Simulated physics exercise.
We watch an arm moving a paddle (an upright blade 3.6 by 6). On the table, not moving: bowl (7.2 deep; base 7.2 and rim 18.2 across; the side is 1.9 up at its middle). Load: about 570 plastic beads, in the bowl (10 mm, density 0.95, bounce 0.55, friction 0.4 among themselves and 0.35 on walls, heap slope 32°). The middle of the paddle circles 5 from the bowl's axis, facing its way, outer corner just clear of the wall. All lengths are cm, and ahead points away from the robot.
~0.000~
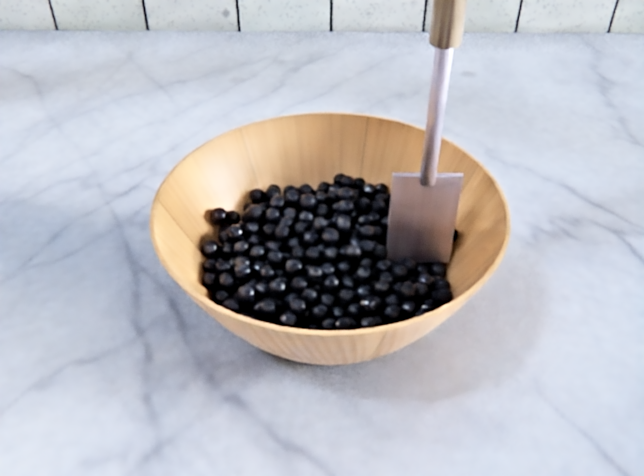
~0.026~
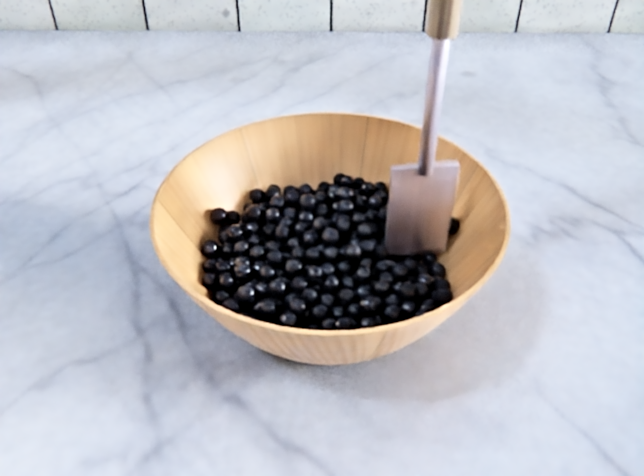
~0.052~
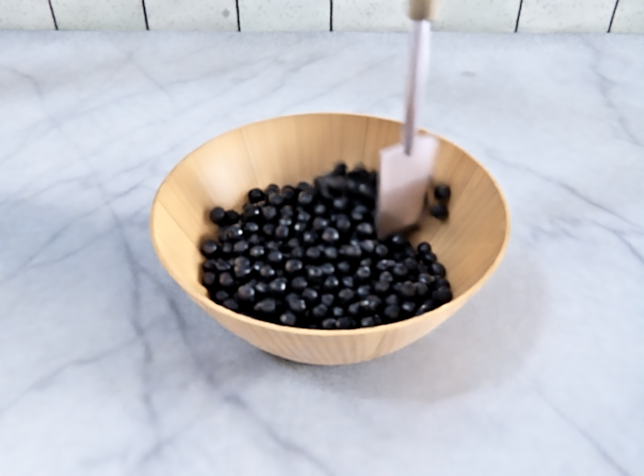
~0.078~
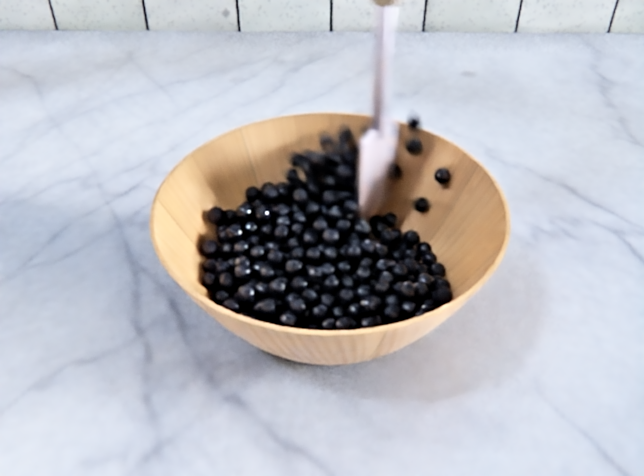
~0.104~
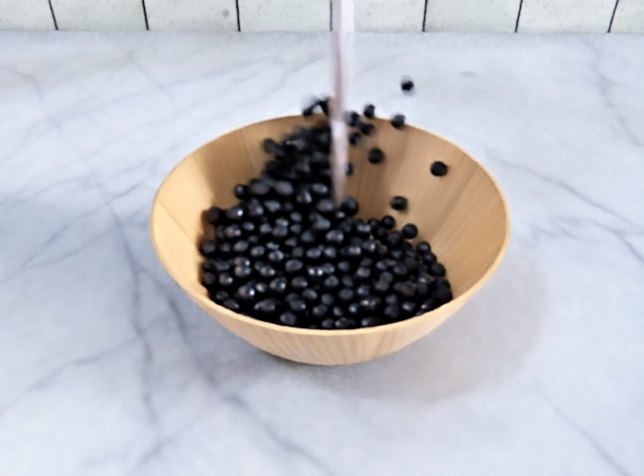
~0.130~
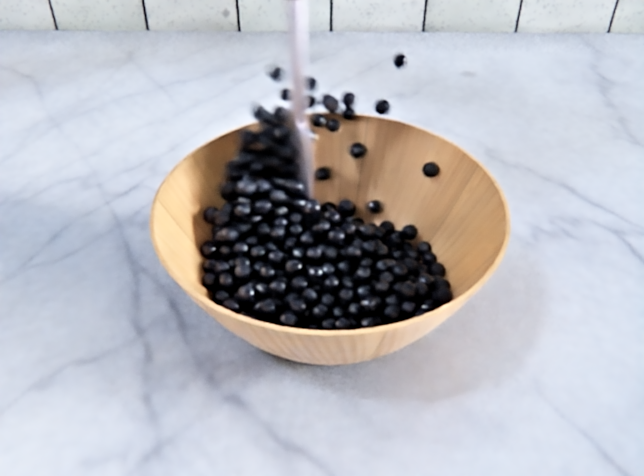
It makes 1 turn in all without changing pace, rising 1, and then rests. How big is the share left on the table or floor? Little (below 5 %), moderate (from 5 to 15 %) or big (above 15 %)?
Answer: Big; above 15 % of the plastic beads finish on the table or floor.
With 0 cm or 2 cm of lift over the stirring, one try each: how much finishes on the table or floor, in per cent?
About 25 and 10 per cent.
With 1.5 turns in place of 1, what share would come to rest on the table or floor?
Then about 25 per cent.
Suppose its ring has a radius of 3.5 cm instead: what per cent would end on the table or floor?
Then about 20 per cent.
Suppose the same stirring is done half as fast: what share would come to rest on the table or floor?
In that case some 5 per cent.
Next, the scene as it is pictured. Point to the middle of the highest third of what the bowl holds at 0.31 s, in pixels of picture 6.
Around (375, 279).
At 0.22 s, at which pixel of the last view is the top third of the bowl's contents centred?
Around (259, 271).
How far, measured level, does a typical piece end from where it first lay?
Roughly 2 cm.
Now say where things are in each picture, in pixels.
Paddle neck at (431, 149), 0° round; upper third of the load around (327, 248), from x 210 to 450, top at y 180; 566 in the bowl, in the first picture.
Paddle neck at (428, 140), 9° round; upper third of the load around (328, 246), from x 210 to 450, top at y 180, in the second picture.
Paddle neck at (411, 119), 32° round; upper third of the load around (330, 238), from x 210 to 445, top at y 170, in the third picture.
Paddle neck at (379, 103), 58° round; upper third of the load around (327, 231), from x 210 to 445, top at y 125, in the fourth picture.
Paddle neck at (339, 95), 85° round; upper third of the load around (313, 222), from x 210 to 445, top at y 85; 565 in the bowl, 1 in flight or on the tool, in the fifth picture.
Paddle neck at (298, 96), 111° round; upper third of the load around (286, 219), from x 210 to 445, top at y 60; 562 in the bowl, 4 in flight or on the tool, in the sixth picture.
After 0.22 s, 202° round, highest piece 12 above the table; 529 in the bowl, 37 in flight or on the tool.
After 0.31 s, 294° round, highest piece 12 above the table; 485 in the bowl, 20 on the table or floor, 61 in flight or on the tool.
After 0.56 s, 0° round, highest piece 8 above the table; 454 in the bowl, 103 on the table or floor, 9 in flight or on the tool.
After 1.26 s, 0° round, highest piece 5 above the table; 453 in the bowl, 113 on the table or floor.
At rest, 453 in the bowl, 113 on the table or floor. That is 20 % on the table or floor.
